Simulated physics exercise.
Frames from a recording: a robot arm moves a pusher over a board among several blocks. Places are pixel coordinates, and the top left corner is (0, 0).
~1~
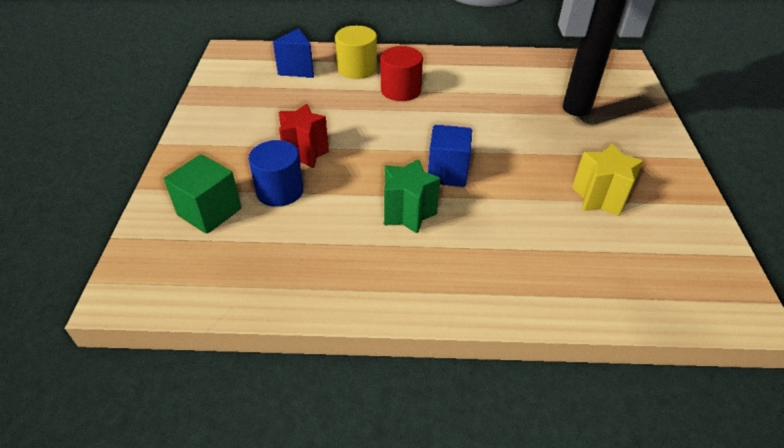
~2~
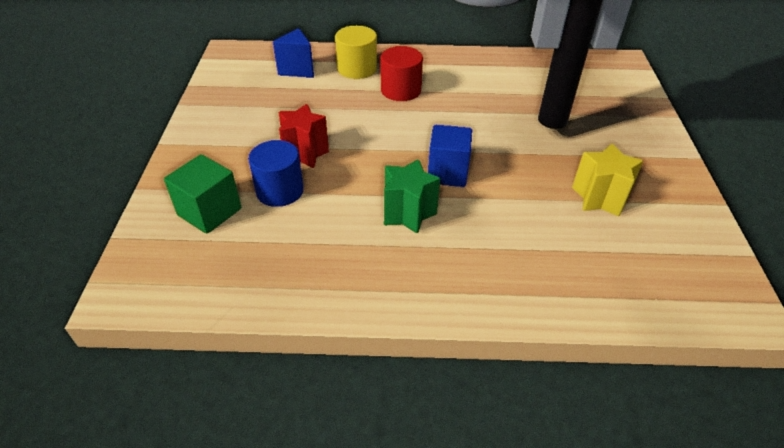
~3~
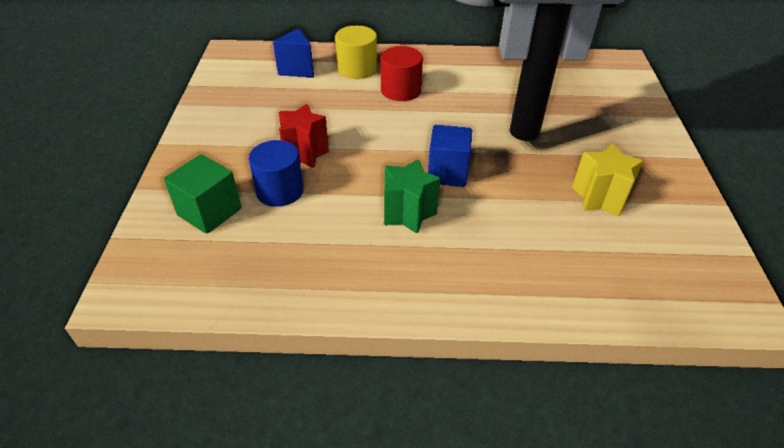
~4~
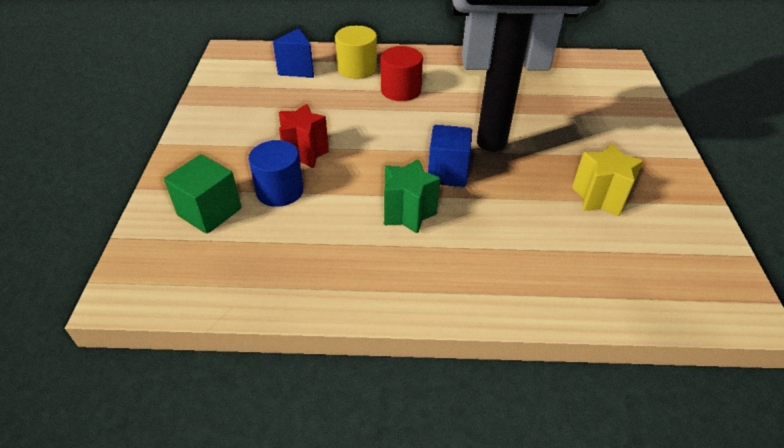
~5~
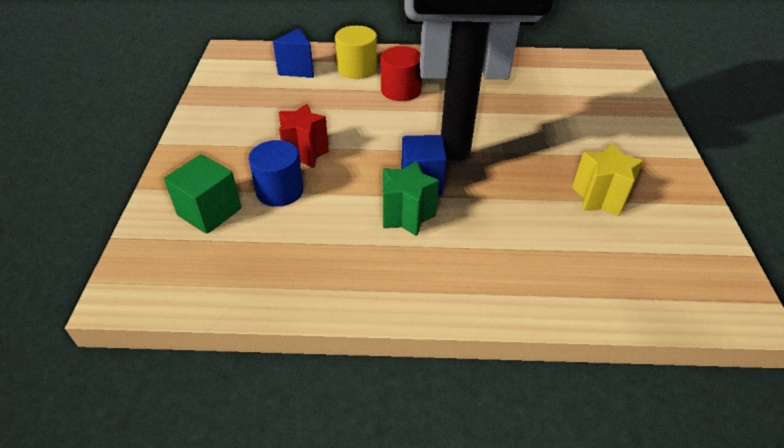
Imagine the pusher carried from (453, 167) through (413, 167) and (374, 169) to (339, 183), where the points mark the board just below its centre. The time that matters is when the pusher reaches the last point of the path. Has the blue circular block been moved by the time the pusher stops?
No, I don't think so.
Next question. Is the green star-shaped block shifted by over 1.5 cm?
No, that is not what happens.
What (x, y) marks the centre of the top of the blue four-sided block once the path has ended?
The spot you're after is about (365, 163) in the image.
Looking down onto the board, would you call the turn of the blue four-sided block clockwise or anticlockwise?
Spin direction: Counter-clockwise.
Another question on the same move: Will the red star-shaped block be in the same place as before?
Final answer: Yes.
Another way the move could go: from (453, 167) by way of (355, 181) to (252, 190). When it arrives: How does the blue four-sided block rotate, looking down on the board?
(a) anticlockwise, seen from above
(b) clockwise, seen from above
Option a.
On the path given first. One third of the way, pusher (414, 152); green star-shaped block (407, 182); blue four-sided block (397, 152), turned 45° anticlockwise.
Two thirds of the way, pusher (373, 154); green star-shaped block (407, 182); blue four-sided block (380, 156), turned 90° anticlockwise.
At the end, pusher (338, 168); blue circular block not moved; red star-shaped block not moved; green star-shaped block (407, 183); blue four-sided block (365, 163), turned 135° anticlockwise.
